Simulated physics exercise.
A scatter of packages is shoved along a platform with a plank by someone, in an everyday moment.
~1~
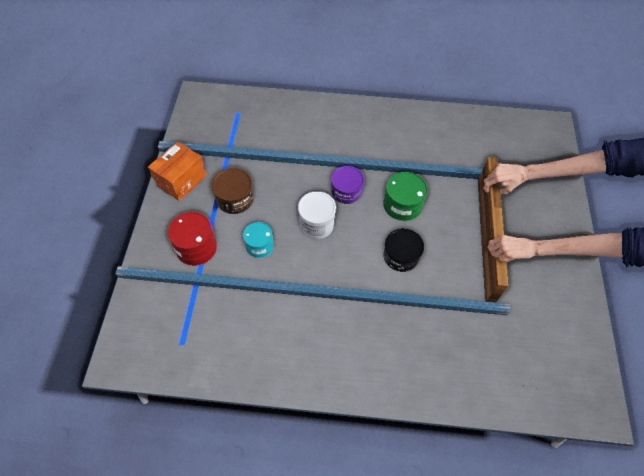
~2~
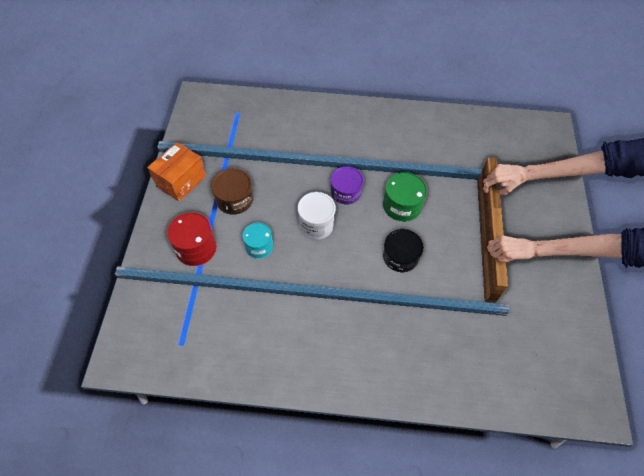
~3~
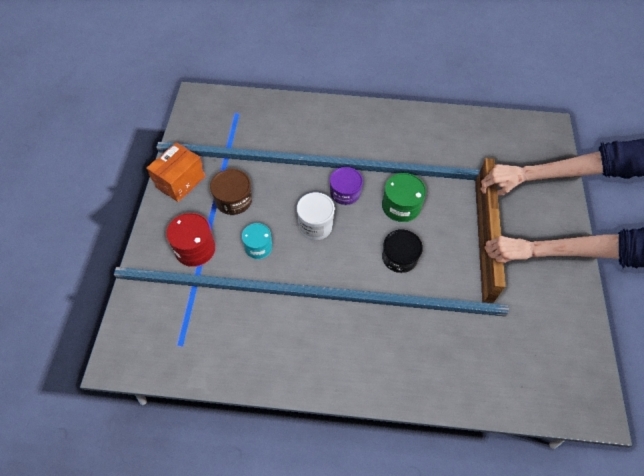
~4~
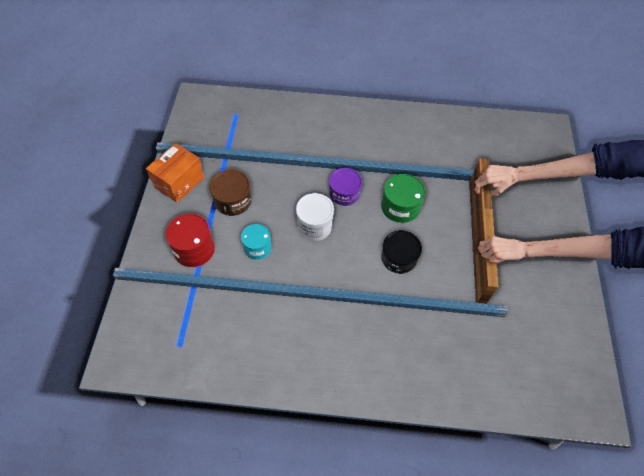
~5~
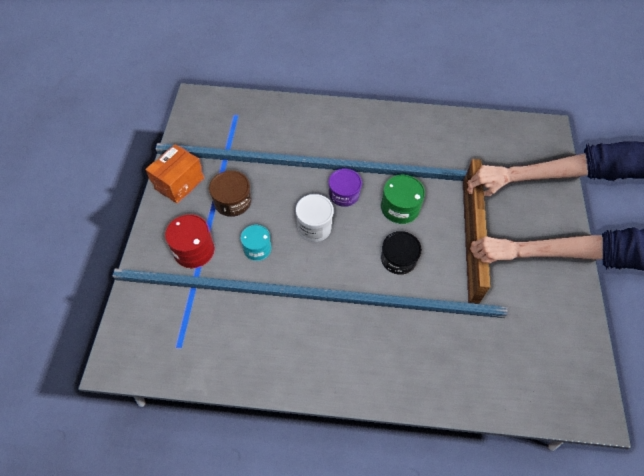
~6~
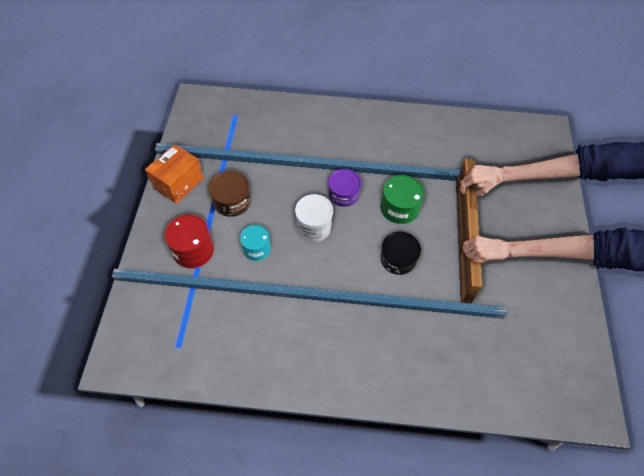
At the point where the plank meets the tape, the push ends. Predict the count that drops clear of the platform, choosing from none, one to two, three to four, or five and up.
The count is one to two.
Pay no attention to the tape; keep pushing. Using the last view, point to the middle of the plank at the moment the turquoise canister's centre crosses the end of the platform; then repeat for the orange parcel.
First it's close to (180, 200), next close to (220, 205).
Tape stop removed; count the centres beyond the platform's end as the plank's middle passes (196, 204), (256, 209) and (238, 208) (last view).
1, 0 and 0.
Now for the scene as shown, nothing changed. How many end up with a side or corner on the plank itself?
Contact count: 3.
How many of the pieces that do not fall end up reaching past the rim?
Things overhanging at the end: 0.
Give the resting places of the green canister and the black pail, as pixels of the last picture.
Okay, so first (198, 176), and next (183, 240).
A little later, none off yet; orange parcel at rest near (175, 174); red canister at rest near (190, 242); brown pail at rest near (230, 194).
When it is over, the number that fall off is one or two; down, orange parcel.
